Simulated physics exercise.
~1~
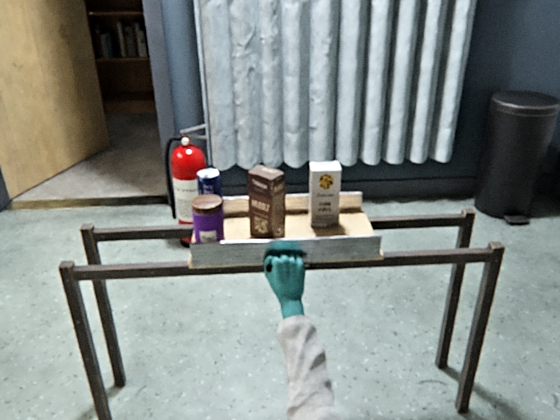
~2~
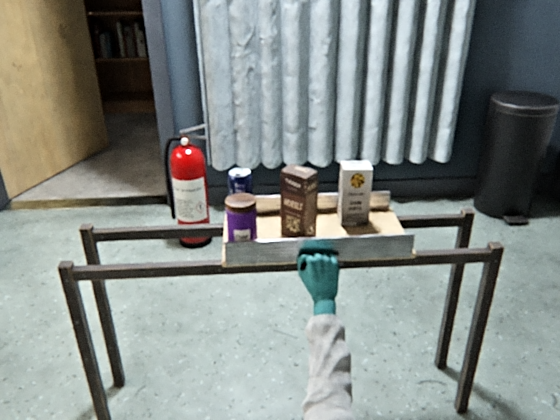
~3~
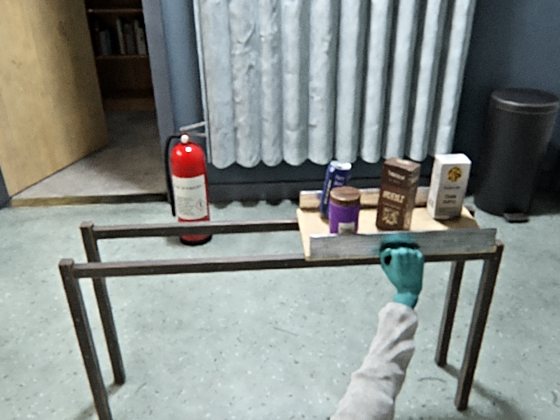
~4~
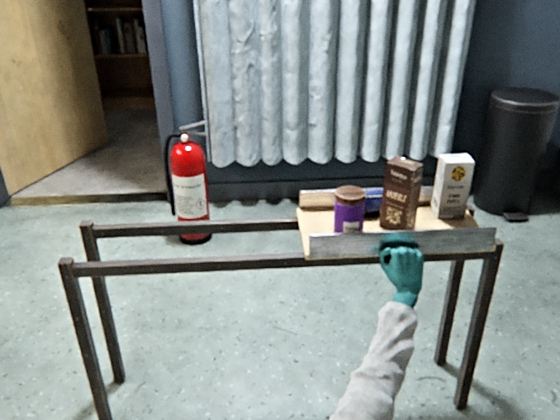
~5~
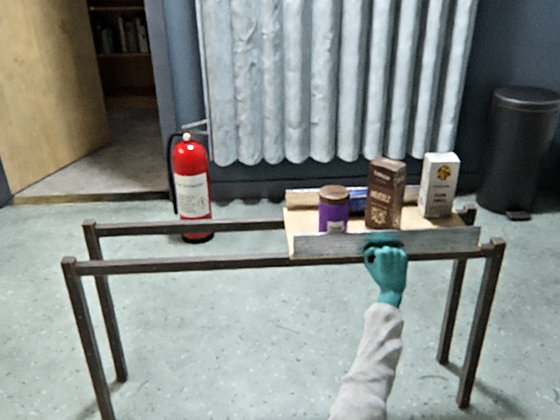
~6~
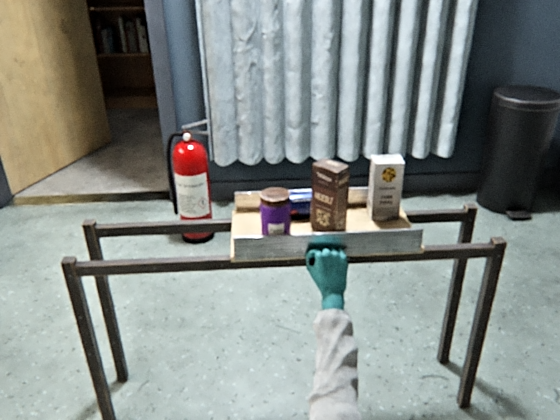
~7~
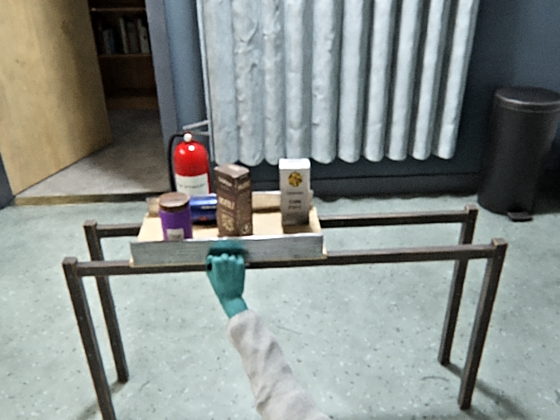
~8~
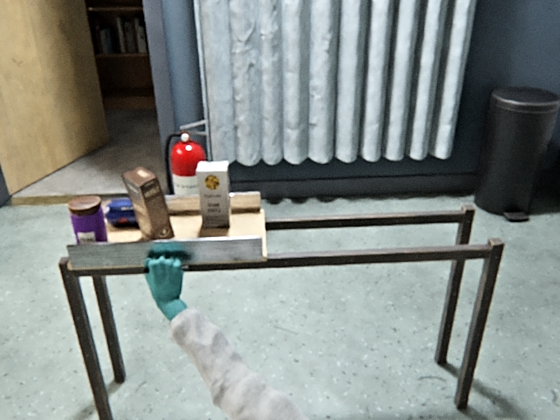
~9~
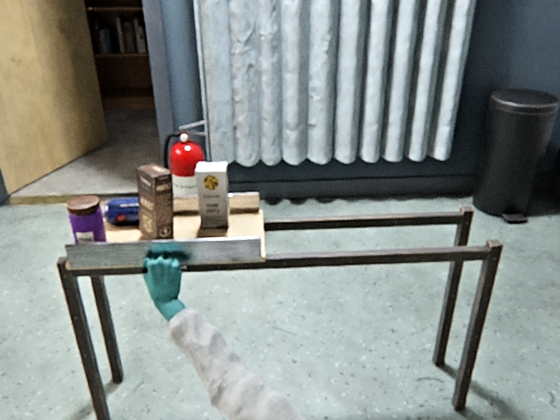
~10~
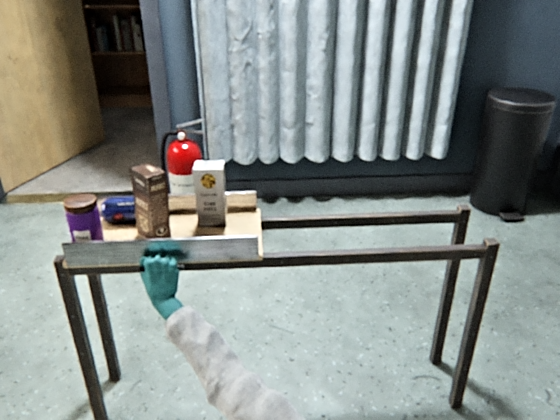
To begin with, a gloved hand holds a shallow tray resting on two metal rails, carrying a purple jar, a blue can, a brown carton and a white carton, all upright. The hand slides the tray right to the far end of the rails, where the blue can leans and then topples onto its side. Next, the hand draws the tray back left, all the way to the opposite end. There the brown carton tilts but settles upright again. Finally, the tray rests at the left end with only the blue can lying down.
